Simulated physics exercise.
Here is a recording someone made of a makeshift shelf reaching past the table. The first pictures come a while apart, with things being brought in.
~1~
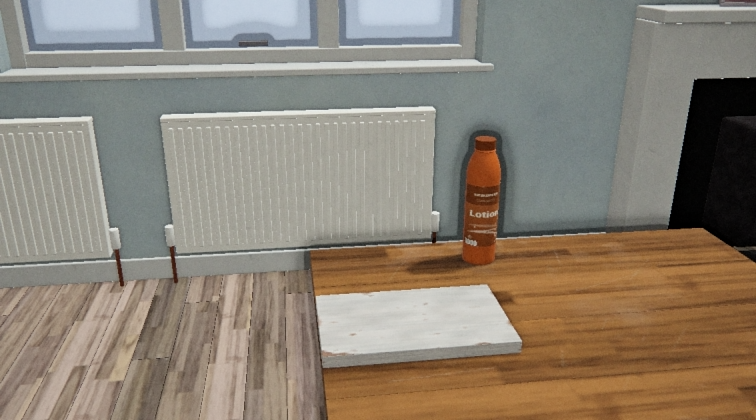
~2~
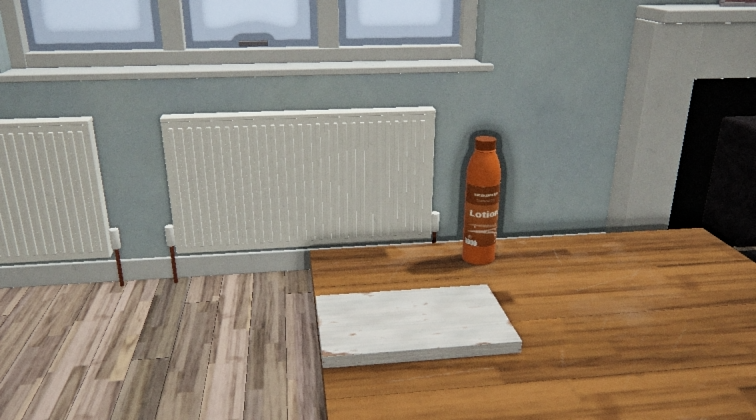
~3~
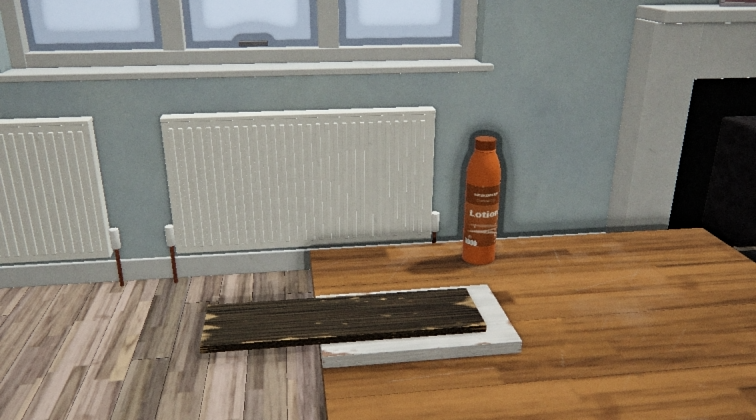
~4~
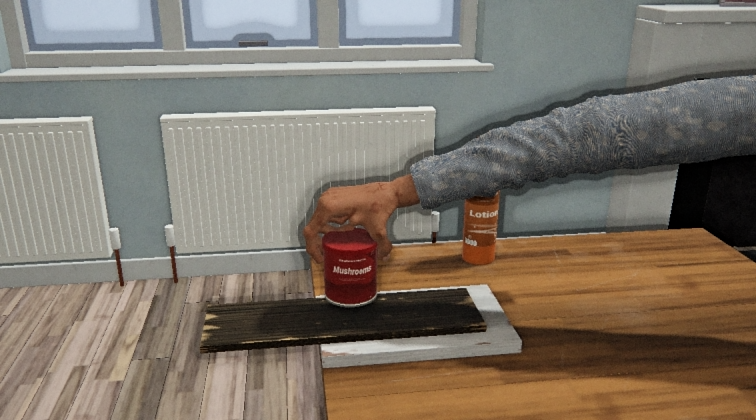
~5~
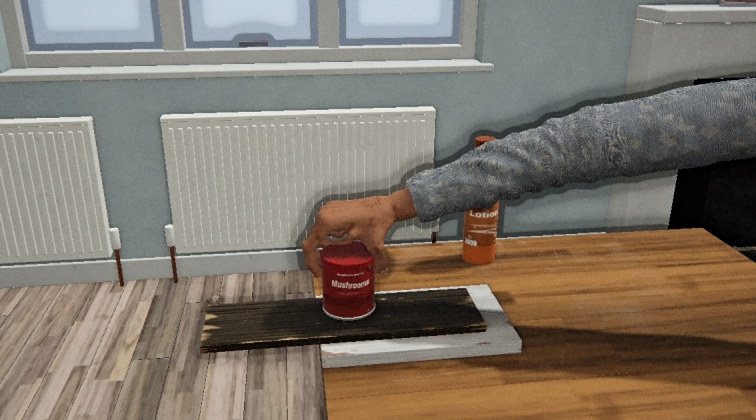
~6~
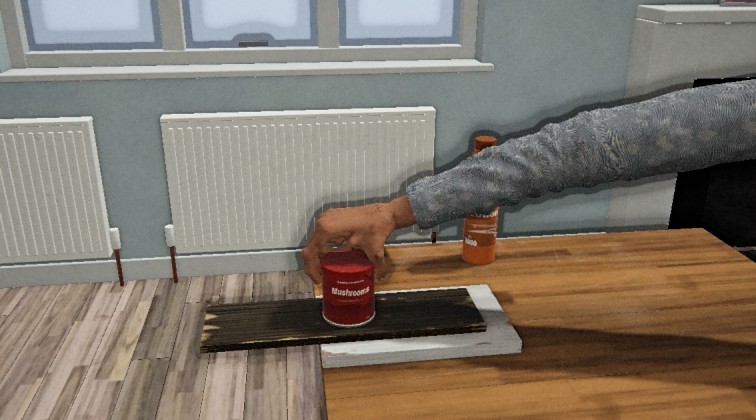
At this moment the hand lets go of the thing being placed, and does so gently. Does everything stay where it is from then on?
Yes.
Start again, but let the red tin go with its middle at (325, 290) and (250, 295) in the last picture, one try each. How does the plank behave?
On the first try it remains balanced; on the second try it falls.
Then, 0.50 s later than the last frame, all is still.
Then, 1.20 s later than the last frame, red tin resting near (349, 288).
Then, 2.30 s later than the last frame, things are still on the move.
When it is over, all 4 as before. End places, in pixels of the last picture, red tin near (349, 288). The plank keeps its balance.
